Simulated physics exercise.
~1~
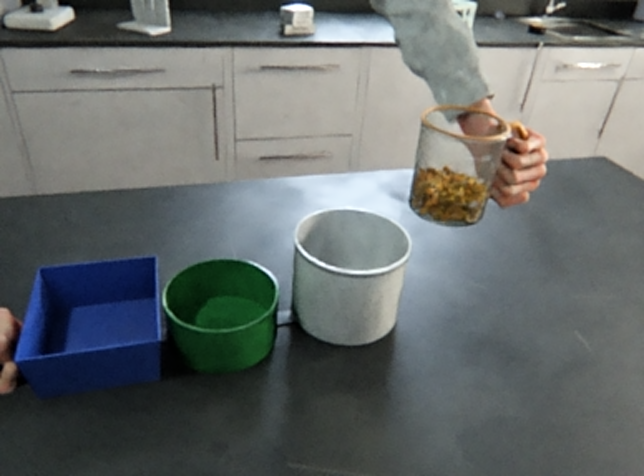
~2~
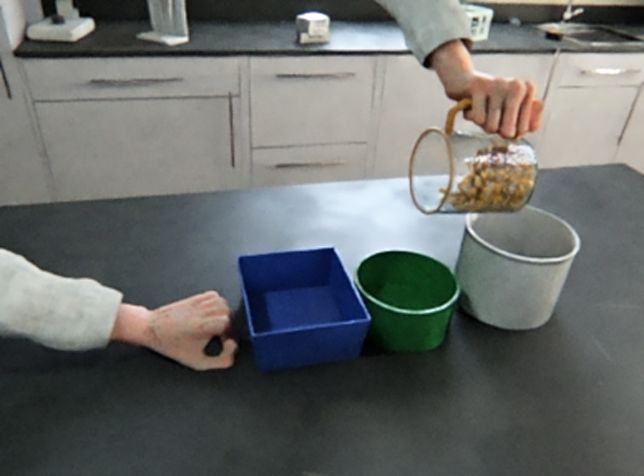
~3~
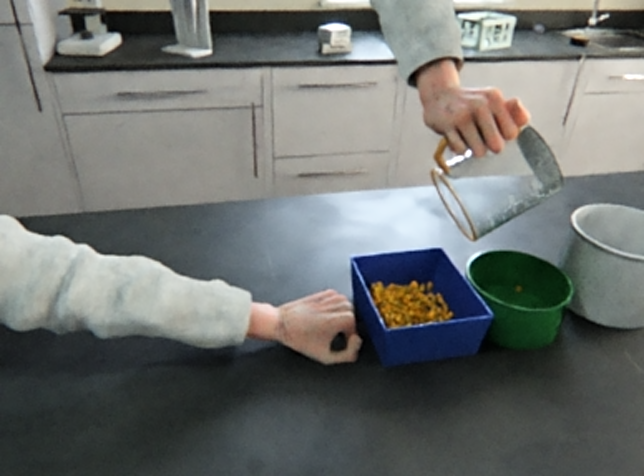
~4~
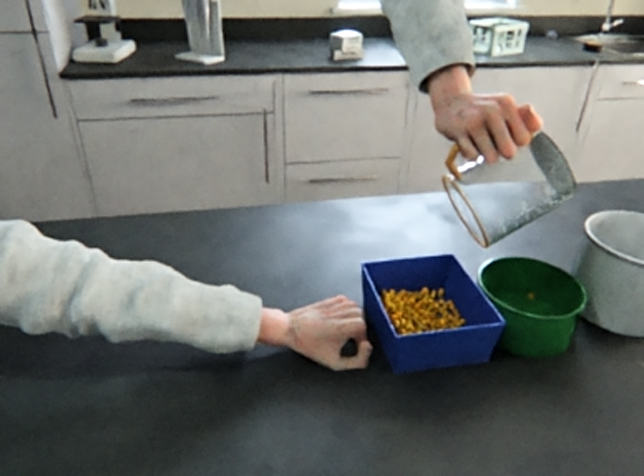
A hand tips a jug of maize kernels as containers slide right, filling the blue tin.
